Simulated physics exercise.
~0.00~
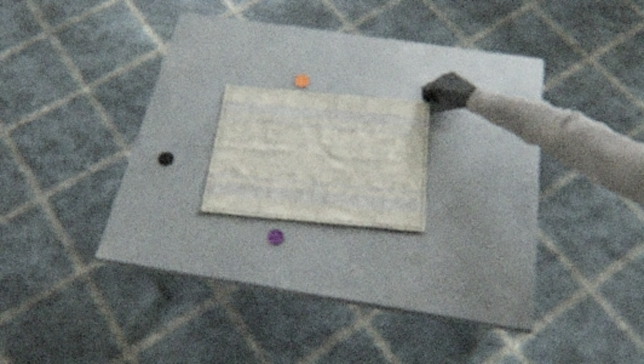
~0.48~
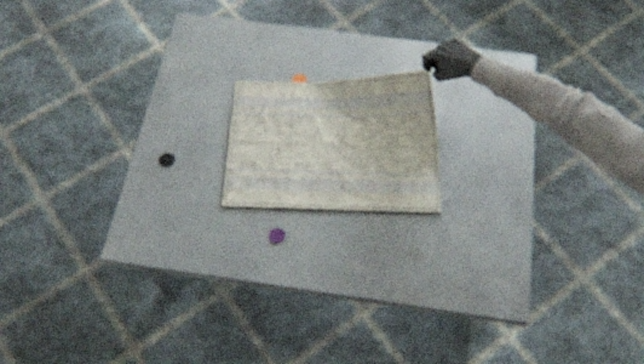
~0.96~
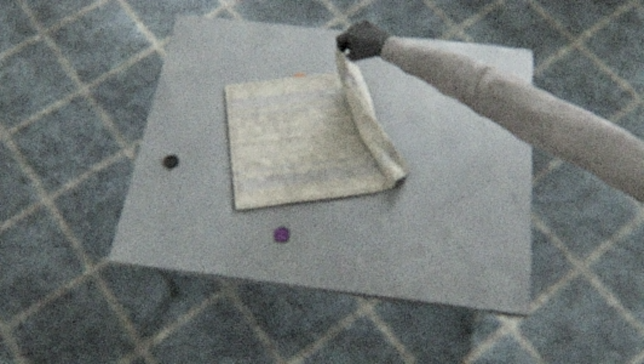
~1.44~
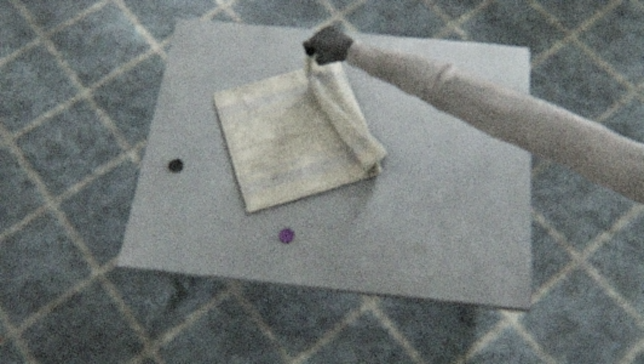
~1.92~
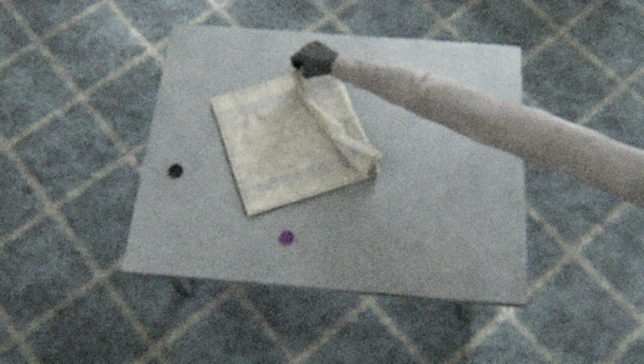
On a grey board over a tiled floor, a gloved hand lifted the upper right corner of a pale cloth, drew it leftward and lowered it into a crumpled fold, leaving the orange button covered while the black cap and purple badge stayed uncovered.
